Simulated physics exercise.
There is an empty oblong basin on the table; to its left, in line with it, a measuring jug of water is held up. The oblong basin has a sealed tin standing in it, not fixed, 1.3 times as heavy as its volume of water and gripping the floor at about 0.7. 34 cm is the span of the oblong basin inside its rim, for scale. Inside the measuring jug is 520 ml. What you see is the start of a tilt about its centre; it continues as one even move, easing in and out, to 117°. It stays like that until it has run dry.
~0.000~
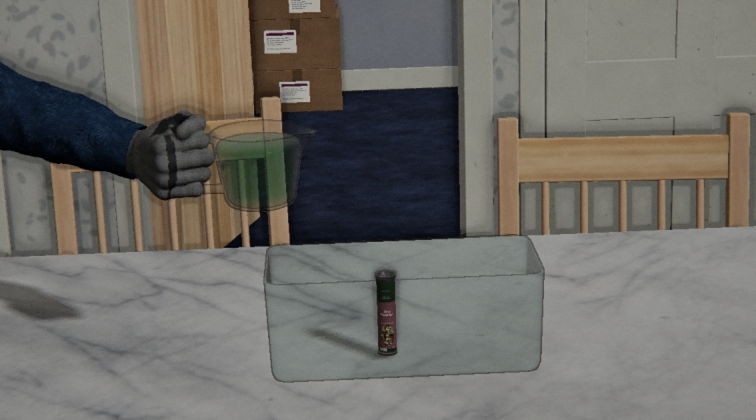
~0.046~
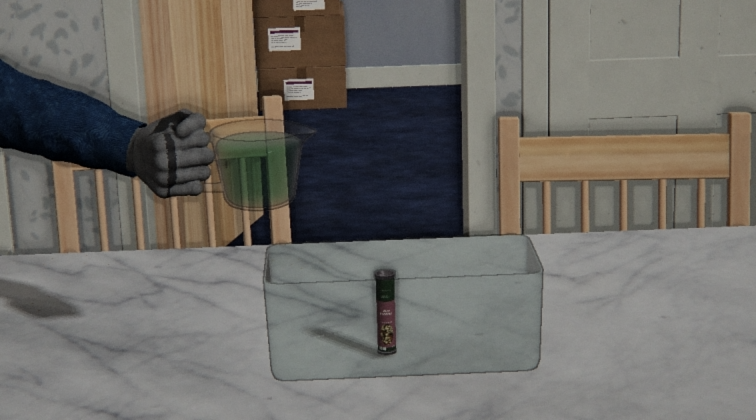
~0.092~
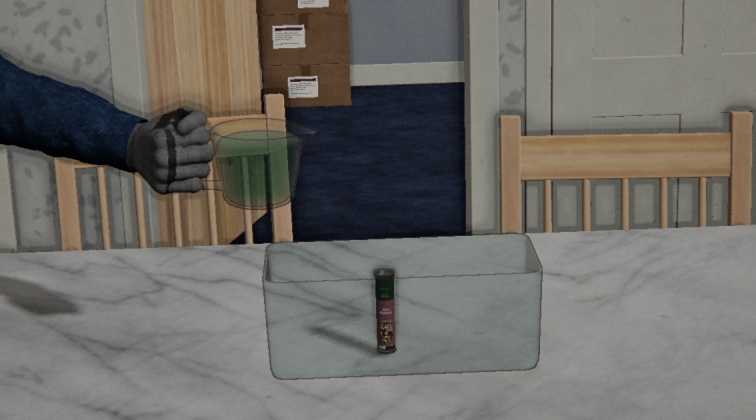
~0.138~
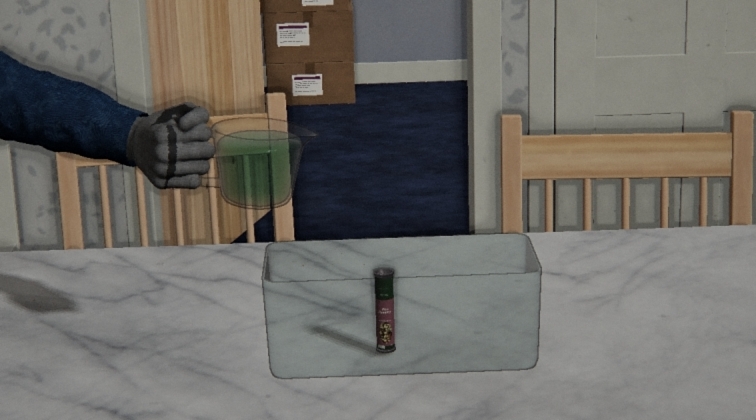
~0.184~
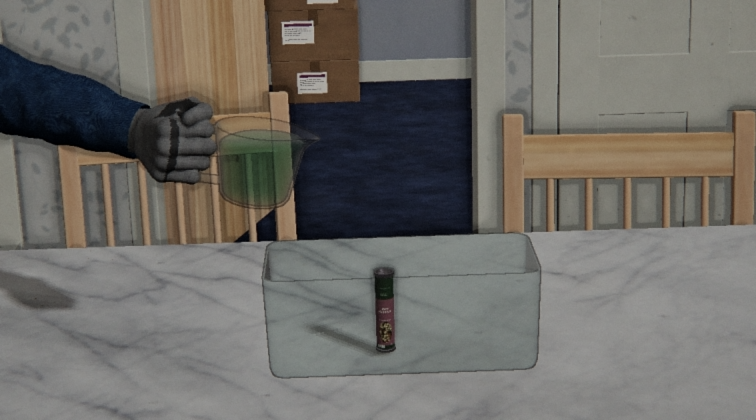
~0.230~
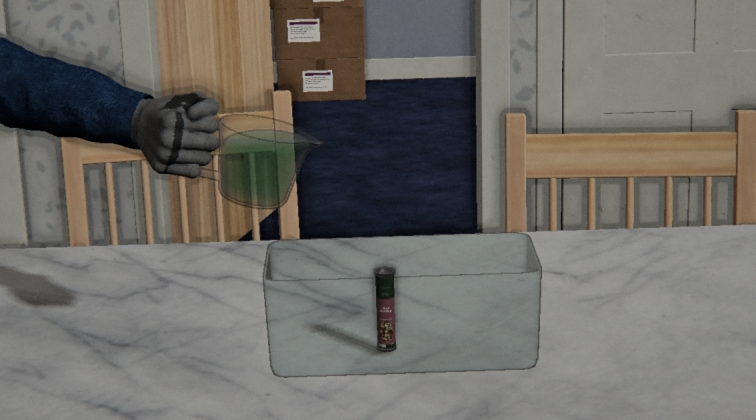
A gloved hand holds up a jug of green liquid and slowly tilts it slightly right.
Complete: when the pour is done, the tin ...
... has tipped over.
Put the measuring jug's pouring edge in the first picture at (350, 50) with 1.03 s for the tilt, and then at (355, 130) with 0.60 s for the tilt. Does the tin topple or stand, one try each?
First it remains upright; then it falls.
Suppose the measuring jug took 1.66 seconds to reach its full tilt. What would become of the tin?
In that case the tin overturns.
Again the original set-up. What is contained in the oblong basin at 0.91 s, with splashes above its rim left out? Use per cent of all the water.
Some 90 percent.
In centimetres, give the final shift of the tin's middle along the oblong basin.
The middle of the tin ends some 8.0 cm along the basin.
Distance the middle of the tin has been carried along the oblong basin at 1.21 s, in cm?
Measured centre to centre, about 8 cm.
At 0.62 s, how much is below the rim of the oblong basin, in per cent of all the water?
Fraction in basin: Approx. 20%.
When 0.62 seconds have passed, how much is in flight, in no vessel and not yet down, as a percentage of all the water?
Near 26 per cent at that moment.
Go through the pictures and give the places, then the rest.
Tilt 0°; pouring edge (317, 130); surface from (215, 143) to (302, 139); the oblong basin's rim runs from (266, 266) to (536, 255); the tin's top is at (386, 278), in the first picture.
Tilt 1°; pouring edge (317, 130); surface from (215, 141) to (302, 139), in the second picture.
Tilt 2°; pouring edge (317, 131); surface from (216, 140) to (301, 139), in the third picture.
Tilt 5°; pouring edge (319, 133); surface from (217, 140) to (303, 139), in the fourth picture.
Tilt 9°; pouring edge (321, 137); surface from (219, 140) to (306, 139), in the fifth picture.
Tilt 14°; pouring edge (324, 142); surface from (222, 141) to (312, 140), in the sixth picture.
Then, 0.62 s in, the tilt is 77° and 55 per cent is still to pour; the tin stands where it began.
Then, 0.91 s in, the tilt is 113° and 4 per cent is still to pour; the tin lies on its side.
Then, 1.21 s in, the tilt is 117° and 0 per cent is still to pour; the tin lies on its side.
Then, 1.53 s in, the tilt is 117° and 0 per cent is still to pour; the tin lies on its side.
Finally, the tin lies on its side.
